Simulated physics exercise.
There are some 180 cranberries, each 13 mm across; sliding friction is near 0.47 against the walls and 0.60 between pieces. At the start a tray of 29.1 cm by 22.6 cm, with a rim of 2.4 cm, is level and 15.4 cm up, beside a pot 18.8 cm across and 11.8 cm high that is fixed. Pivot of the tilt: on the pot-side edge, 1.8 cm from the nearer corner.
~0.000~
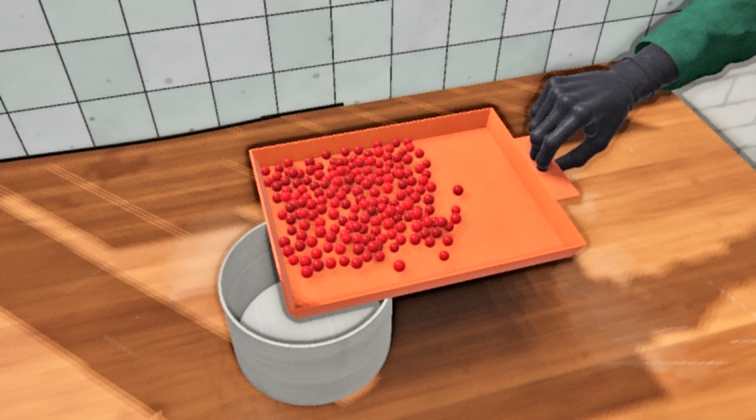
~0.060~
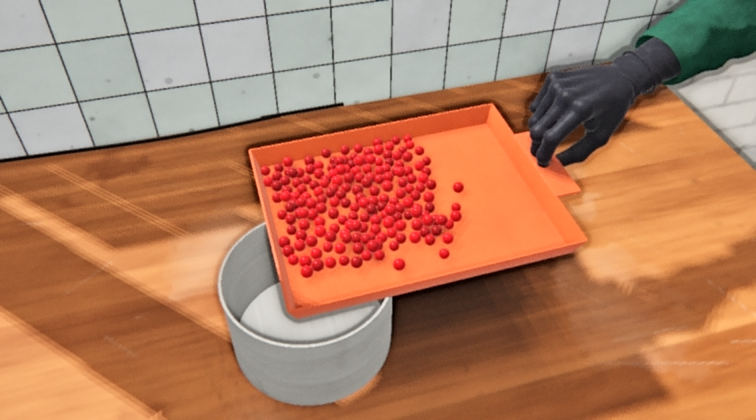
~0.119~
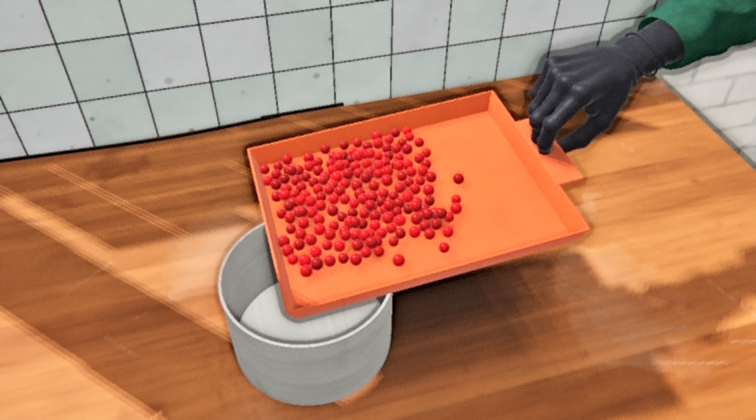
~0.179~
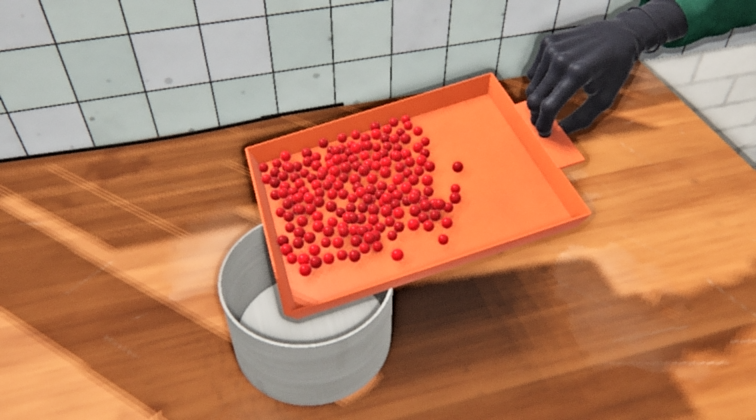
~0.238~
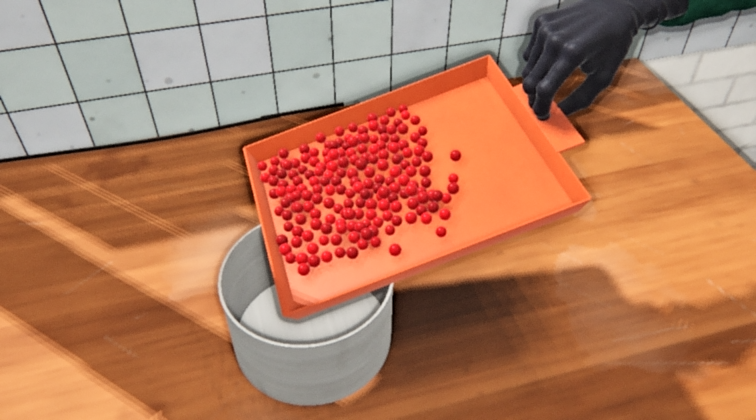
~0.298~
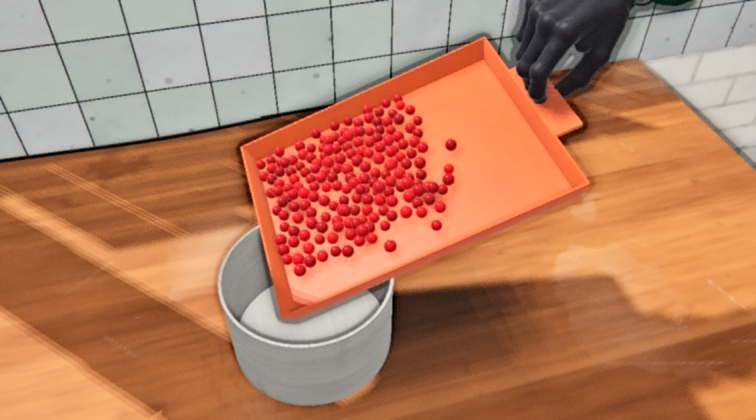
On a wooden counter beside a tiled wall, an orange tray scattered with red cranberries sits level, its left edge above a round grey pot. A black-gloved hand at the right end raises that side steadily, slanting the tray down toward the pot, while the cranberries stay bunched with barely any shift.
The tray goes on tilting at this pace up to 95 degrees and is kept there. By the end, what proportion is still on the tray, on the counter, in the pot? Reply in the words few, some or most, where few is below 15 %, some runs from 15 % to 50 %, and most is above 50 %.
Shares - tray: Few; counter: Most; pot: Some.
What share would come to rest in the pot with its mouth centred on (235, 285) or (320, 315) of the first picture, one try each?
Close to 75 in a hundred, then close to 35 in a hundred.
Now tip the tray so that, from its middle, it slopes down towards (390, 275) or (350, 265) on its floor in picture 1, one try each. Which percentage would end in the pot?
The share comes to about 0 in a hundred, then about 0 in a hundred.
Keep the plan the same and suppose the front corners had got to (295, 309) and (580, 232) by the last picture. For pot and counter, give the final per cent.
In the pot: 0 per cent; on the counter: 100 per cent.
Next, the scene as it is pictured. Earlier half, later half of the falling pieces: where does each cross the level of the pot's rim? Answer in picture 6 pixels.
Roughly (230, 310) to start, and after that (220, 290).
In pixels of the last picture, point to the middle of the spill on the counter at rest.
Somewhere around (185, 387), I'd say.
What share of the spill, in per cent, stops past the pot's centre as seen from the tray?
I'd put it close to 100 per cent.
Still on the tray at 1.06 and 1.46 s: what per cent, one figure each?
First 95, then 0.
After 0.75 s, tilt 55 degrees; the tray holds 100 %, the pot 0 %.
Then, at 1.06 s, tilt 80 degrees; the tray holds 95 %, the pot 0 %.
Then, at 1.46 s, tilt 95 degrees; the tray holds 0 %, the pot 20 %.
By 2.2 s all is still; tray 0 %, counter 75 %, pot 25 %.
